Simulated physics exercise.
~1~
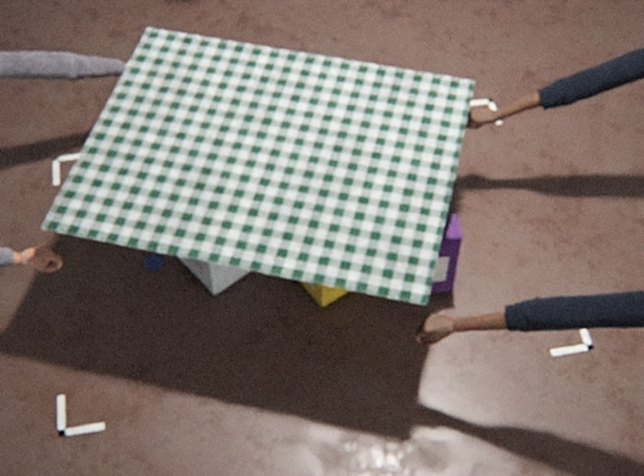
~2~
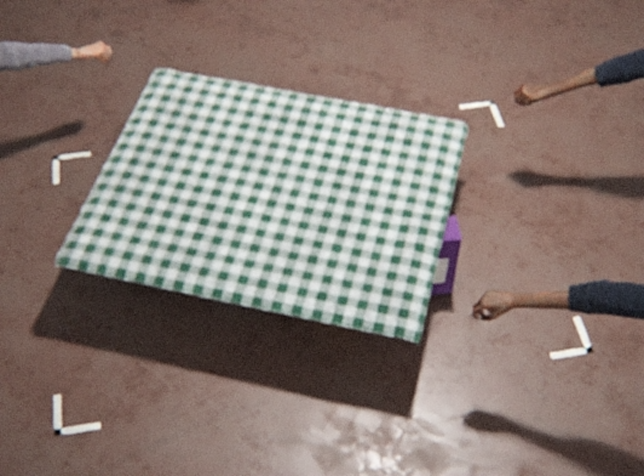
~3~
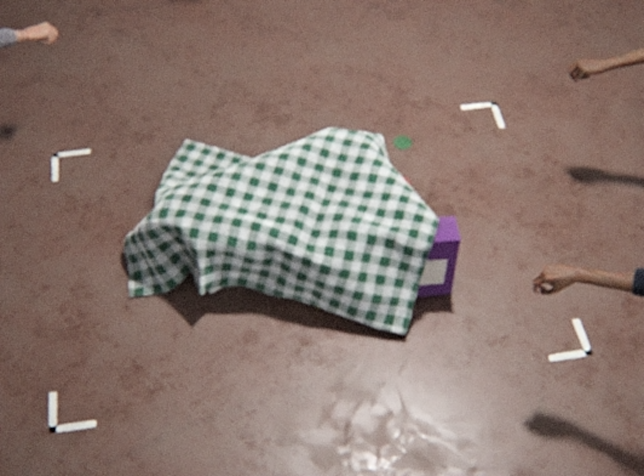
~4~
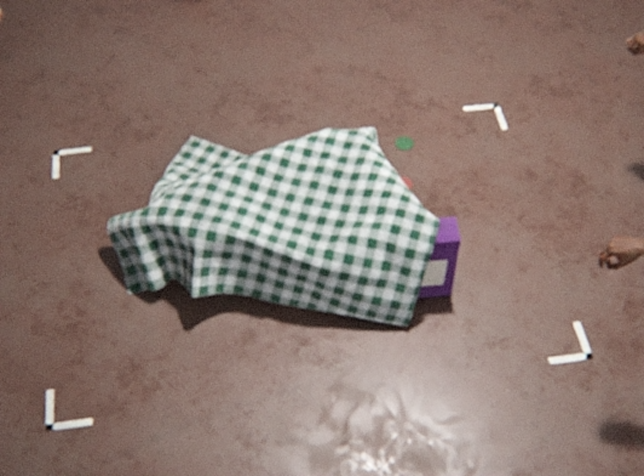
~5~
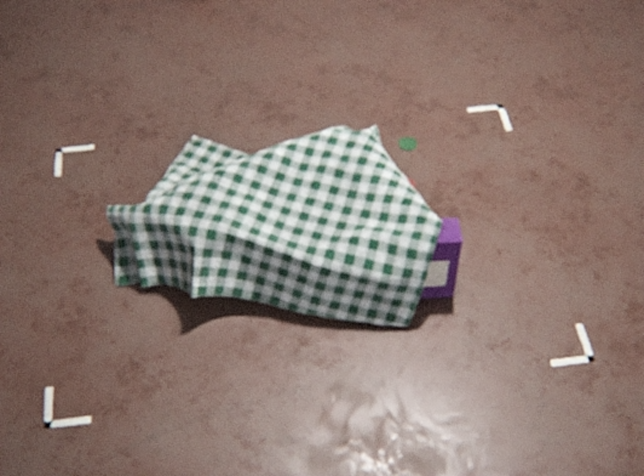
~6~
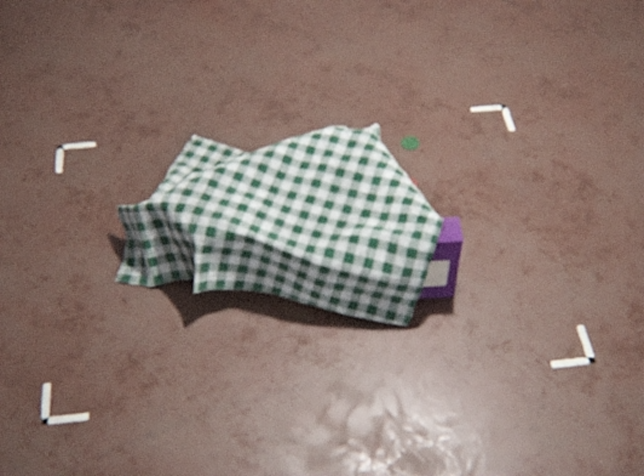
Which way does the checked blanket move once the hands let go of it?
It moves down, settling in folds over the containers beneath it.
